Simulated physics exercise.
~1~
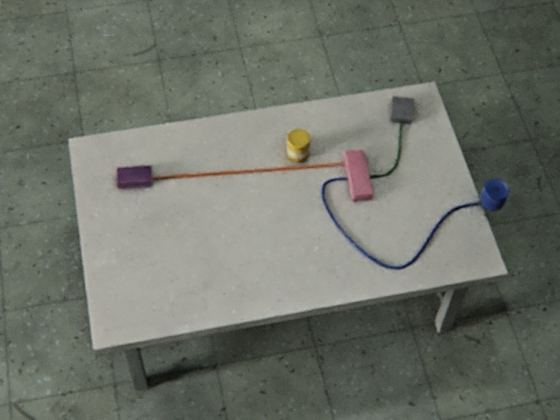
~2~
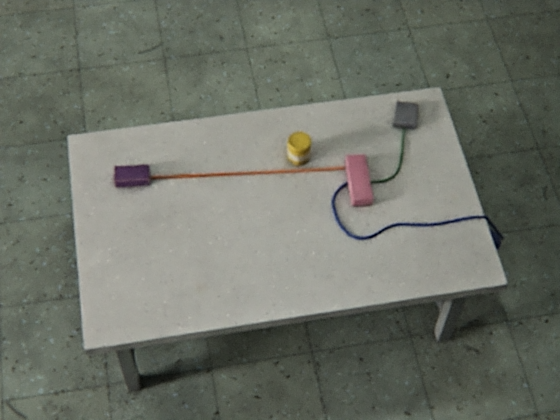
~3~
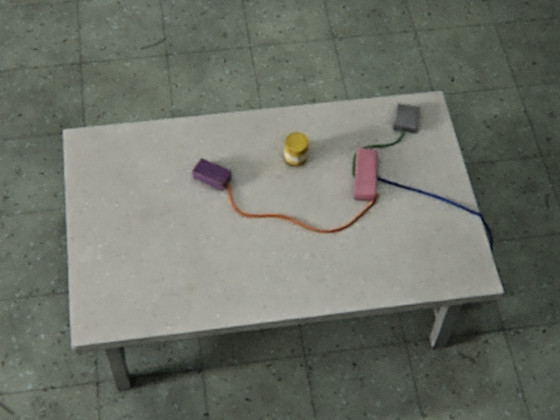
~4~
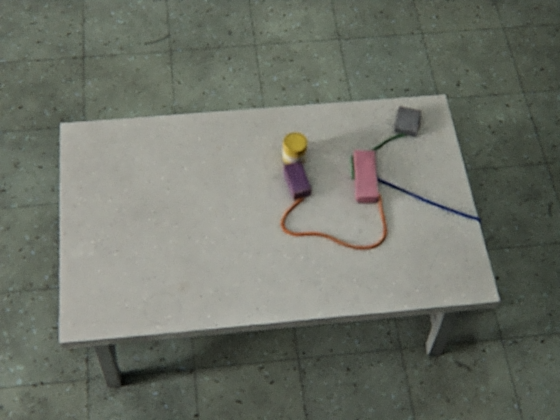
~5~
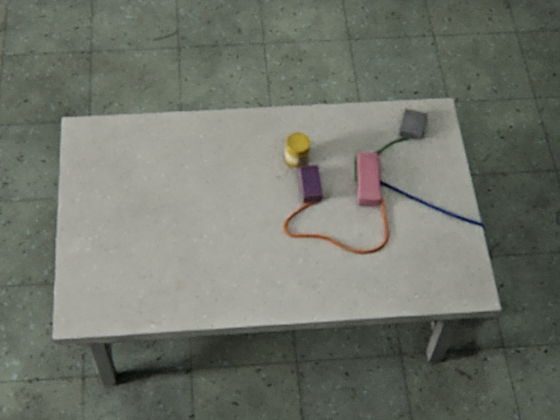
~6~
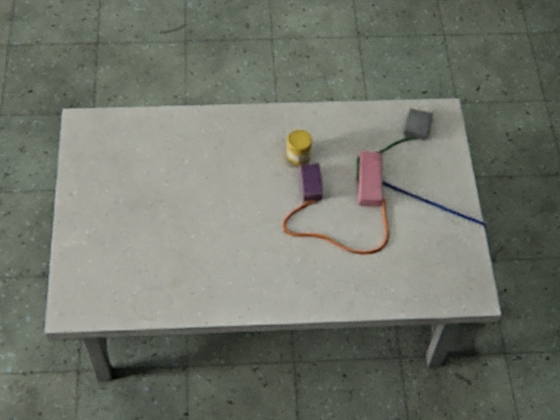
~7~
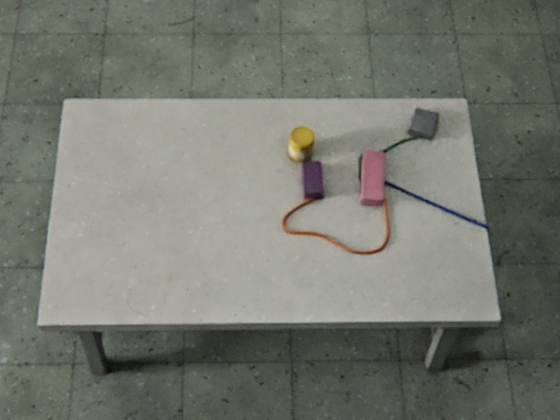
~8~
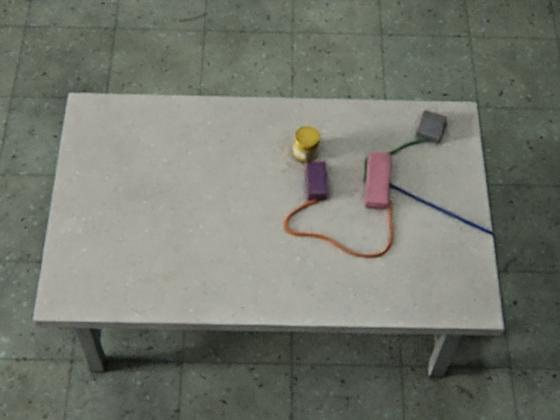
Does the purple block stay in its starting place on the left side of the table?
No, it slides to the right across the table and comes to rest just in front of the yellow canister, with its orange cable lying slack in a loop.
